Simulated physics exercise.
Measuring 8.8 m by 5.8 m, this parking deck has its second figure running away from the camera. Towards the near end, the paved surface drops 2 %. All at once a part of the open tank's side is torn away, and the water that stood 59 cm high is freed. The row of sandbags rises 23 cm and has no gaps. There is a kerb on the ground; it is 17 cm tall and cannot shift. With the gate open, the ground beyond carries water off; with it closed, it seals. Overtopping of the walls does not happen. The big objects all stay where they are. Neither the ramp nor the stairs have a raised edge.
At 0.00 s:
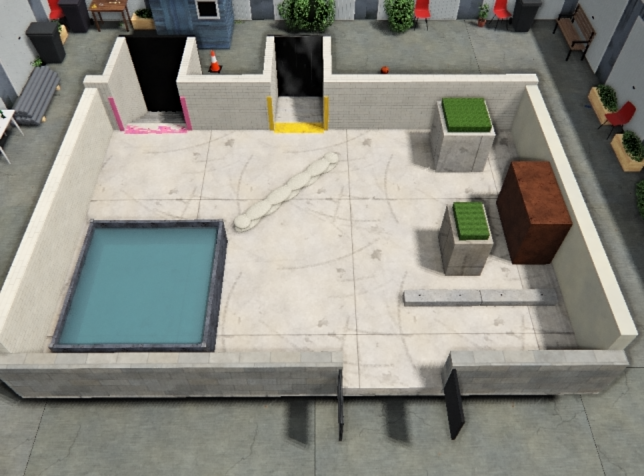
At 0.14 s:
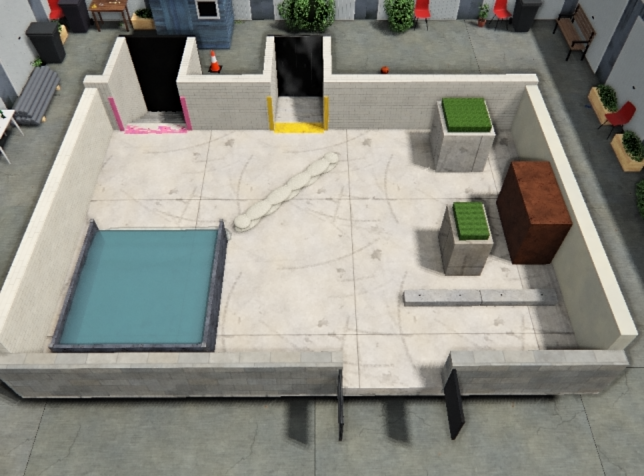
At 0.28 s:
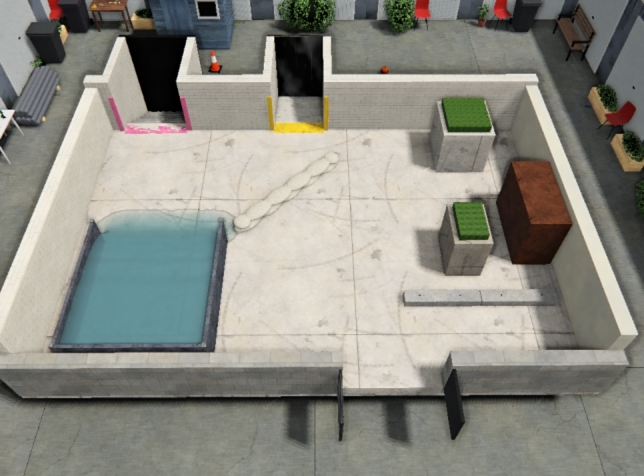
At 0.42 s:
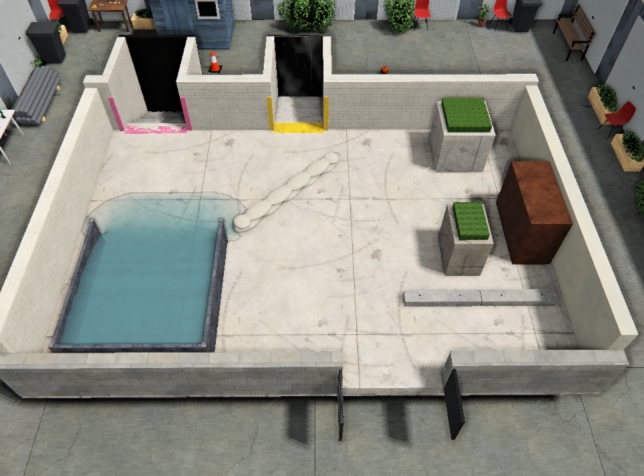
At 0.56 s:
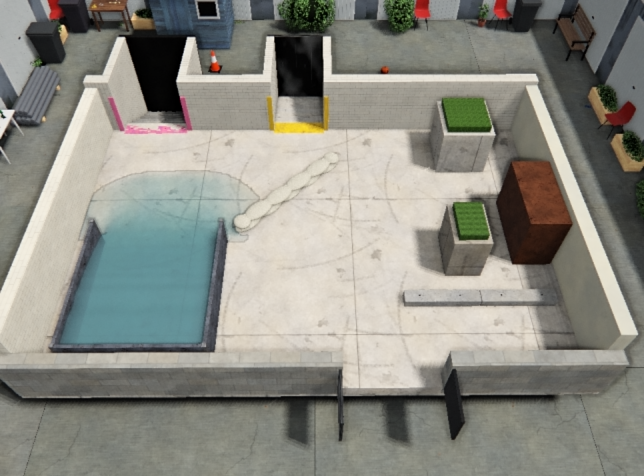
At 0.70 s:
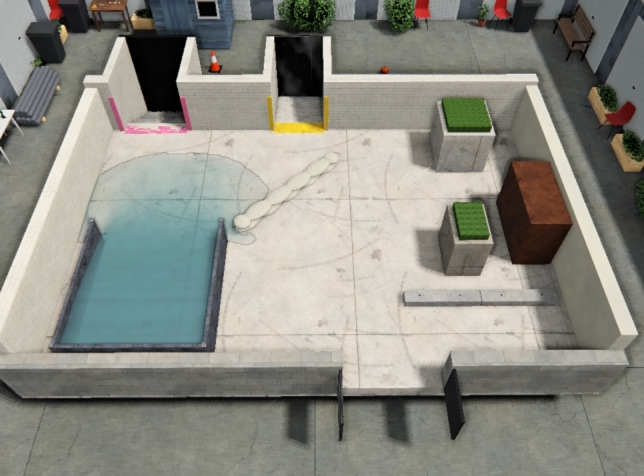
Blue-green water pours from the far side of a dark-rimmed square tank at the left of a pale, low-walled concrete yard, seen from high above by a still camera. A light twisted row of sandbags lies mid-floor, with two grass-topped blocks, a rust-brown box and a low kerb at right, and pink-edged and yellow-edged doorways behind. The water spreads in a thin, widening, rounded sheet toward the back wall and reaches the sandbags' near end, while everything else stays motionless.
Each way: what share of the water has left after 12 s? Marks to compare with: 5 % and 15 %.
Gateway - less than 5 % of the total. Flight of stairs down (marked pink) - more than 15 % of the total. Basement ramp (marked yellow) - between 5 and 15 % of the total.
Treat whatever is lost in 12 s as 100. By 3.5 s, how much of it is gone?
Fraction gone: About 50 %.
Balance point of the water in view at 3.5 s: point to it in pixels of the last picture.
I'd say somewhere around (189, 211).
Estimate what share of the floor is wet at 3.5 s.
Covered: Roughly 35 %.
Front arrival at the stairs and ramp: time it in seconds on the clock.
On the clock it's 0.9 s for the stairs and 1.8 s for the ramp.
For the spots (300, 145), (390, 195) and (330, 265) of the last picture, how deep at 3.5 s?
About 12, 0 and 0 cm.
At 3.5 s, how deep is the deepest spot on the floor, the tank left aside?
Around 23 centimetres deep.
After 1.4 s water covers 25 % of the floor and is deepest (25 cm) near (127, 239); gone so far, the gateway 0 %, the flight of stairs down (marked pink) 1 %, the basement ramp (marked yellow) 0 %.
After 2.2 s water covers 30 % of the floor and is deepest (31 cm) near (119, 141); gone so far, the gateway 0 %, the flight of stairs down (marked pink) 7 %, the basement ramp (marked yellow) 0 %.
After 3.5 s water covers 35 % of the floor and is deepest (23 cm) near (149, 152); gone so far, the gateway 0 %, the flight of stairs down (marked pink) 19 %, the basement ramp (marked yellow) 3 %.
After 7.0 s water covers 55 % of the floor and is deepest (13 cm) near (184, 239); gone so far, the gateway 0 %, the flight of stairs down (marked pink) 30 %, the basement ramp (marked yellow) 6 %.
After 12.0 s water covers 70 % of the floor and is deepest (12 cm) near (35, 375); gone so far, the gateway 1 %, the flight of stairs down (marked pink) 32 %, the basement ramp (marked yellow) 8 %.
